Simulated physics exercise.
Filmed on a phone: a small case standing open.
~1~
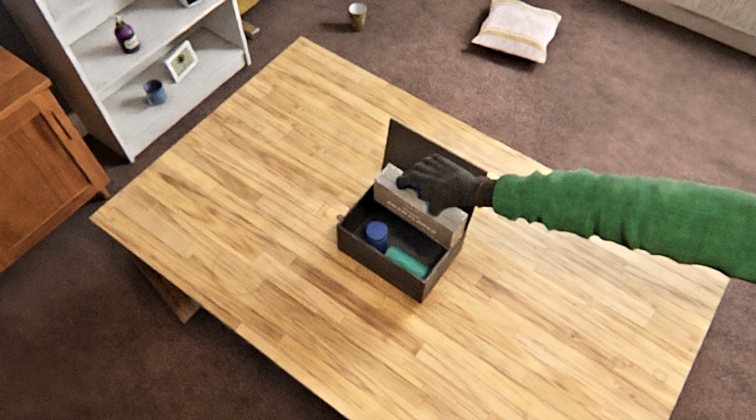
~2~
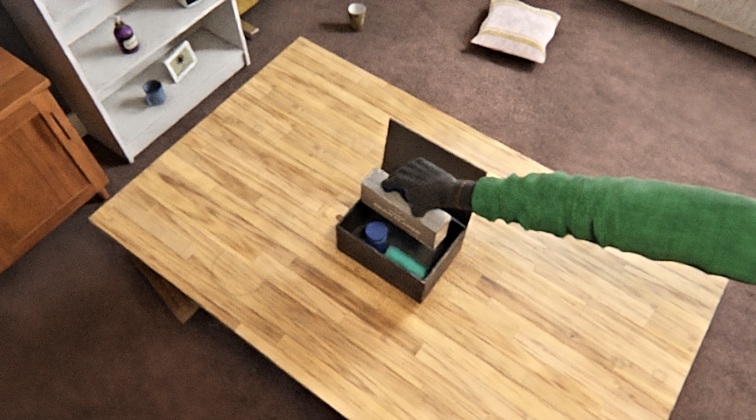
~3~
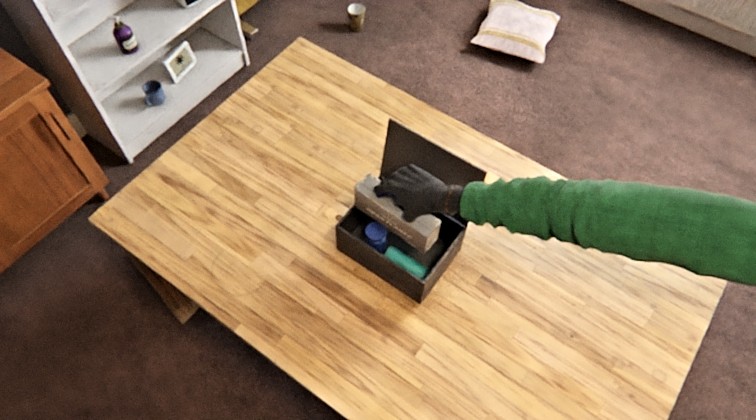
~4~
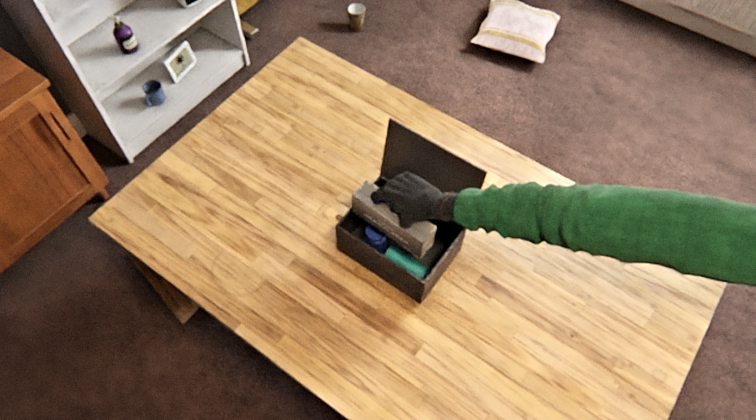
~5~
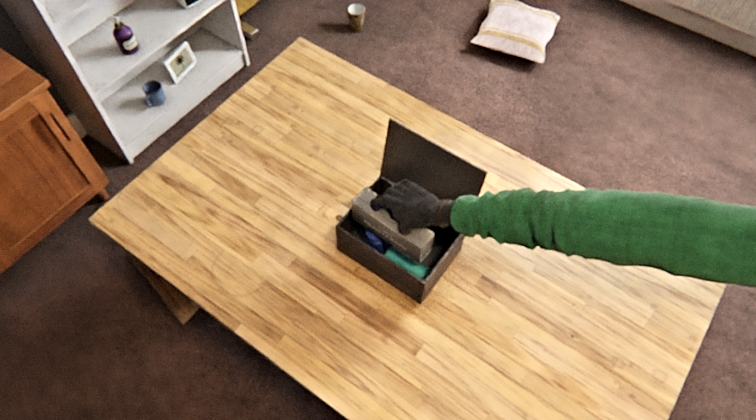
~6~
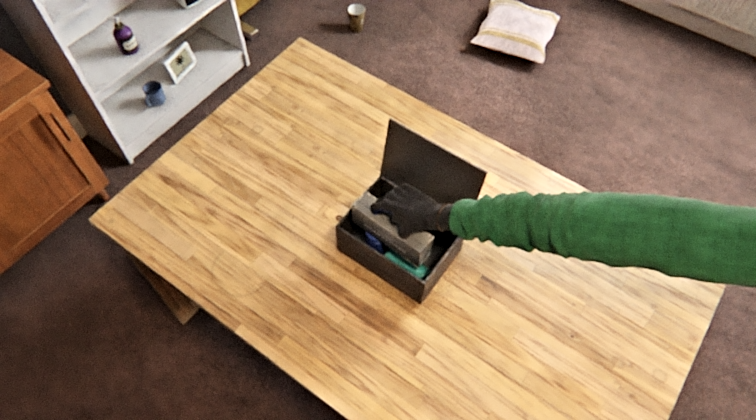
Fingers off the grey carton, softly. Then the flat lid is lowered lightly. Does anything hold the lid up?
In the end the lid closes.
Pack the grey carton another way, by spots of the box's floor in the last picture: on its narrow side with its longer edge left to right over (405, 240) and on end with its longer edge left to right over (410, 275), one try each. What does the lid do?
First, it closes; second, it is held up.
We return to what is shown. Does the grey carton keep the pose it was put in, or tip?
It ends up tilted.
Then, 0.60 s after the last picture, grey carton on its side near (404, 223).
Then, 1.30 s after the last picture, lid 78° above the rim; grey carton on its side near (404, 229); turquoise shaker rolled a little.
Then, 1.70 s after the last picture, lid 49° above the rim; grey carton on its side near (404, 229); turquoise shaker rolled a little.
Then, 2.00 s after the last picture, lid 18° above the rim; grey carton on its side near (404, 229); turquoise shaker rolled a little.
At rest, lid shut; tipped over in the box, grey carton; the other 2 in place. Seen from the same camera at the end, grey carton near (404, 229).
